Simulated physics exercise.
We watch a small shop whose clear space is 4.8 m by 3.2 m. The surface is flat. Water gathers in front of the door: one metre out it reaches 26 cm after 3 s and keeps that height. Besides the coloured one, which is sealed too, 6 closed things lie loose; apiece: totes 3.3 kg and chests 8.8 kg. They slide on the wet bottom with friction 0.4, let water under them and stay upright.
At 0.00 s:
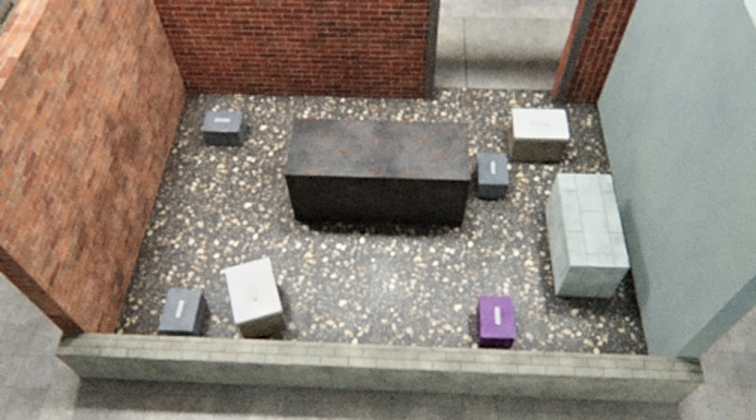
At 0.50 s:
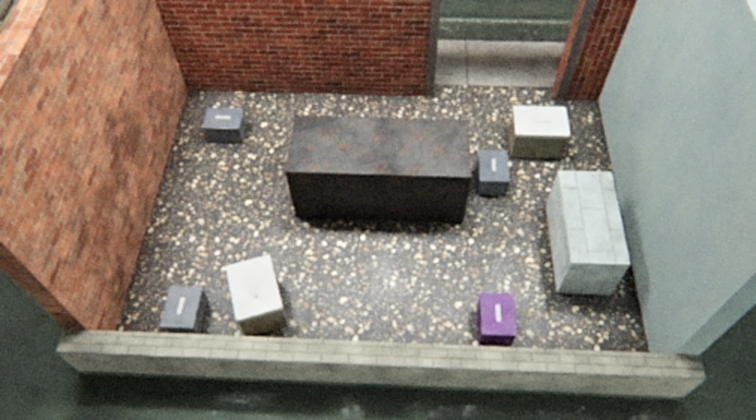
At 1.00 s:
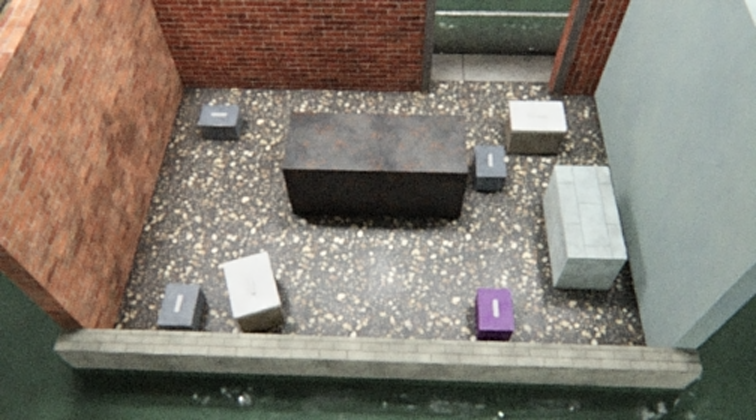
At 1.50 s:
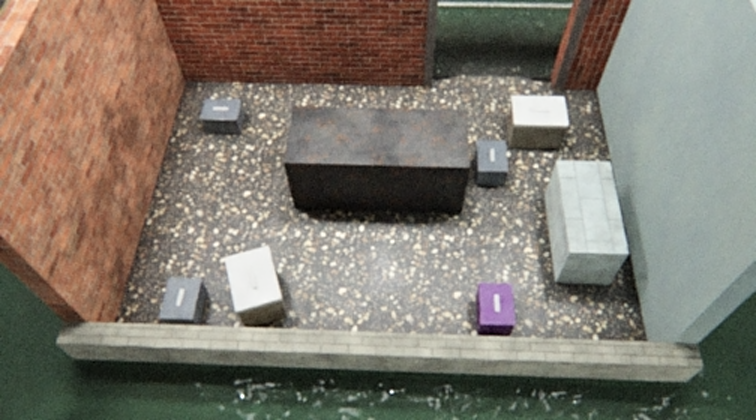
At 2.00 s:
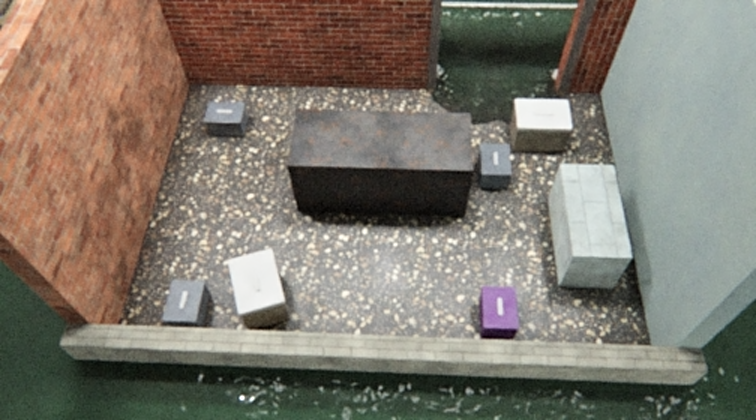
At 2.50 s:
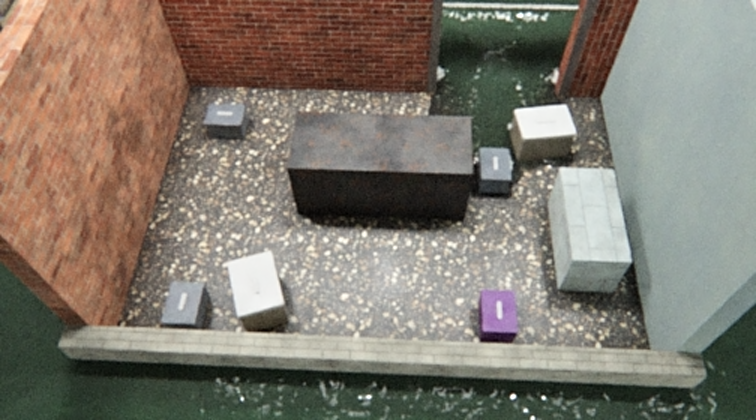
A long dark block stands in the middle of a small brick-walled room with a speckled stone floor, seen from high above its low front wall. Grey boxes and pale chests sit around it, with a greenish block at right and a purple box at front right. Dark green water surrounds the room, then spreads in through the back doorway, and the pale chest nearby turns slightly as the view wavers faintly.
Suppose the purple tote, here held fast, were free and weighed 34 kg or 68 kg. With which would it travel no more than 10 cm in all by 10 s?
Verdict: Only the higher weight holds it.
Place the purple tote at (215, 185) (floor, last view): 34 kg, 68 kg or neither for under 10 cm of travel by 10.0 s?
The smaller is enough.
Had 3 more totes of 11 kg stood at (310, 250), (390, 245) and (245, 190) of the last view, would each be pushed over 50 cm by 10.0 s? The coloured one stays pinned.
In turn: Under, short of it, past it.
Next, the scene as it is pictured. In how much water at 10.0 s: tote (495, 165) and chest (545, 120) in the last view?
Roughly 18 and 13 cm.
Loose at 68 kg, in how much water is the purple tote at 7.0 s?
About 15 cm.
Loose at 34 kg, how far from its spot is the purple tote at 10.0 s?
About 140 cm.
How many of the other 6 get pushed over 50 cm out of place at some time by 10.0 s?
That makes 6.
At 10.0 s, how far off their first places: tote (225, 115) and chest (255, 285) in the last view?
In turn: 10 cm, 200 cm.
After 3.5 s the purple tote would be 0 cm from its start with 34 kg and 0 cm from its start with 68 kg; 0 cm of water round it then.
After 4.5 s the purple tote would be 0 cm from its start with 34 kg and 0 cm from its start with 68 kg; 8 cm of water round it then.
After 7.0 s the purple tote would be 12 cm from its start with 34 kg and 0 cm from its start with 68 kg; 15 cm of water round it then.
After 10.0 s the purple tote would be 138 cm from its start with 34 kg and 0 cm from its start with 68 kg; 17 cm of water round it then.
